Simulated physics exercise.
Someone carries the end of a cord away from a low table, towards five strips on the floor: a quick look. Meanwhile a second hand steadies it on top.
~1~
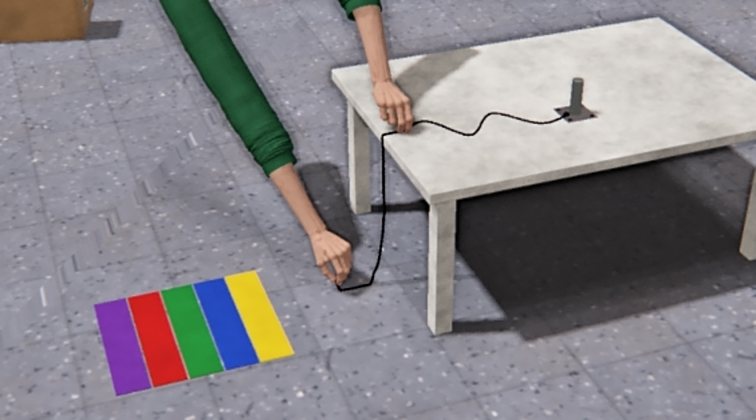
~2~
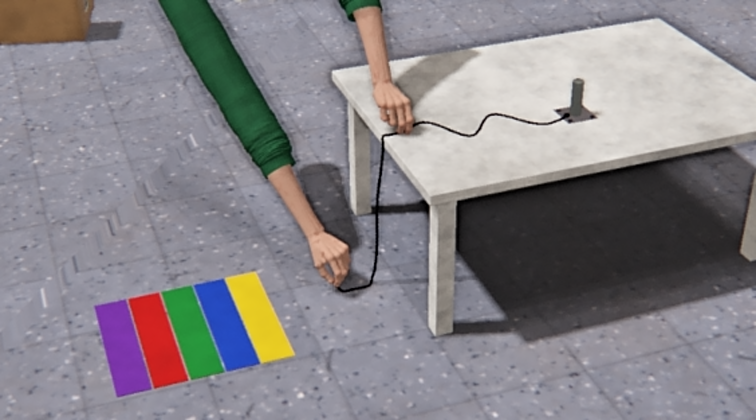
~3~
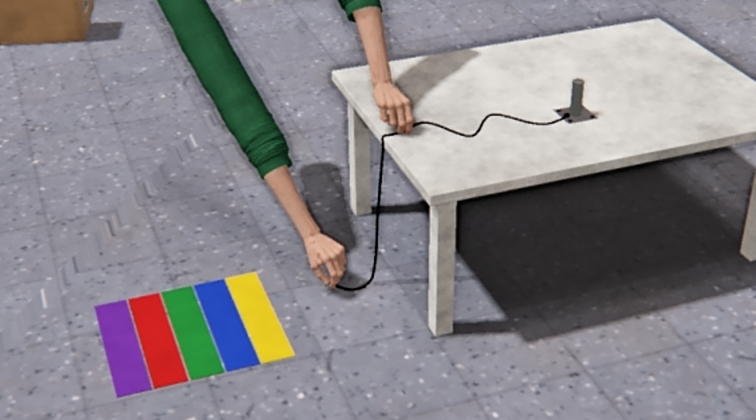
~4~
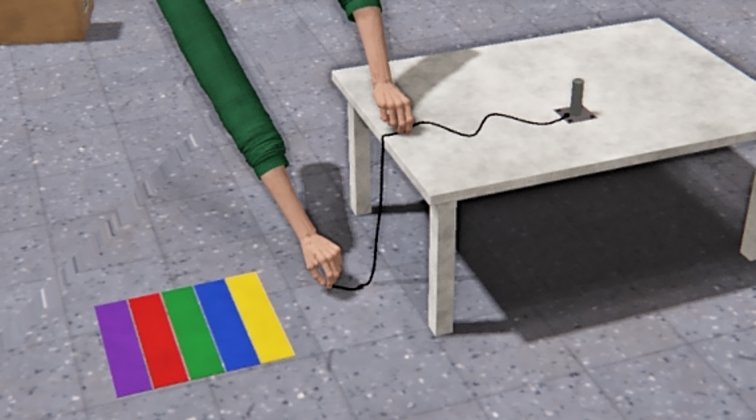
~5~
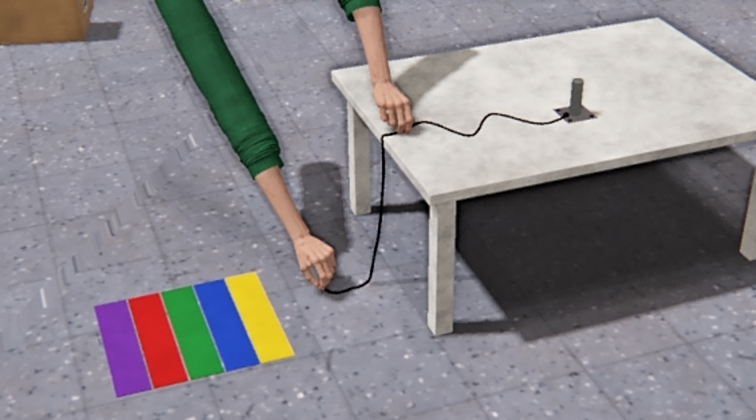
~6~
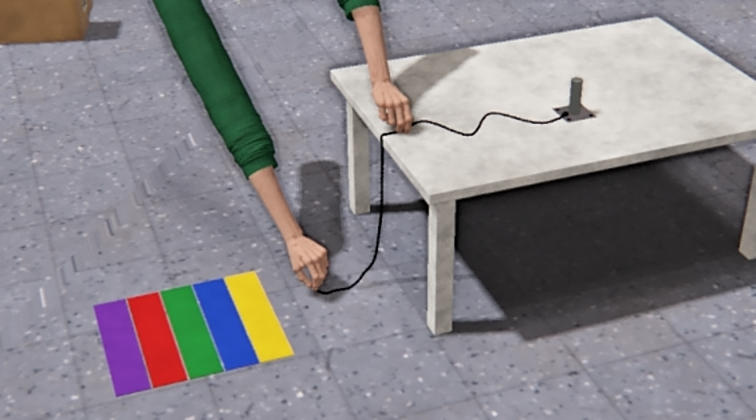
The clip opens on two green-sleeved arms holding a thin black cord that runs from a small upright post on a pale, low table and over its edge. The lower hand moves the cord's end slightly left, towards the yellow side of five coloured floor strips, while the other hand stays at the tabletop.
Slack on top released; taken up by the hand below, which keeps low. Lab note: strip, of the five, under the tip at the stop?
Red.
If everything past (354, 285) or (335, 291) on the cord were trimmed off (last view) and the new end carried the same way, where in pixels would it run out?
First (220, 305), then (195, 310).
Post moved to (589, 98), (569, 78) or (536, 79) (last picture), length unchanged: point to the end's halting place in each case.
The first try gives (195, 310), the second (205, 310) and the third (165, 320).
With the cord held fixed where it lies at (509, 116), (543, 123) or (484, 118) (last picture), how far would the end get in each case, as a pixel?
It ends up near (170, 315) the first time, (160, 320) the second and (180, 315) the third.
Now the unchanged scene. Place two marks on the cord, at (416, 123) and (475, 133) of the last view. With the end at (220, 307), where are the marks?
Roughly (383, 157) for one and roughly (439, 132) for the other.
A little later, end near (220, 307); over blue.
Next, end near (178, 316); over green.
When it is tight, end near (155, 321); over red. It gets as far as the red strip.
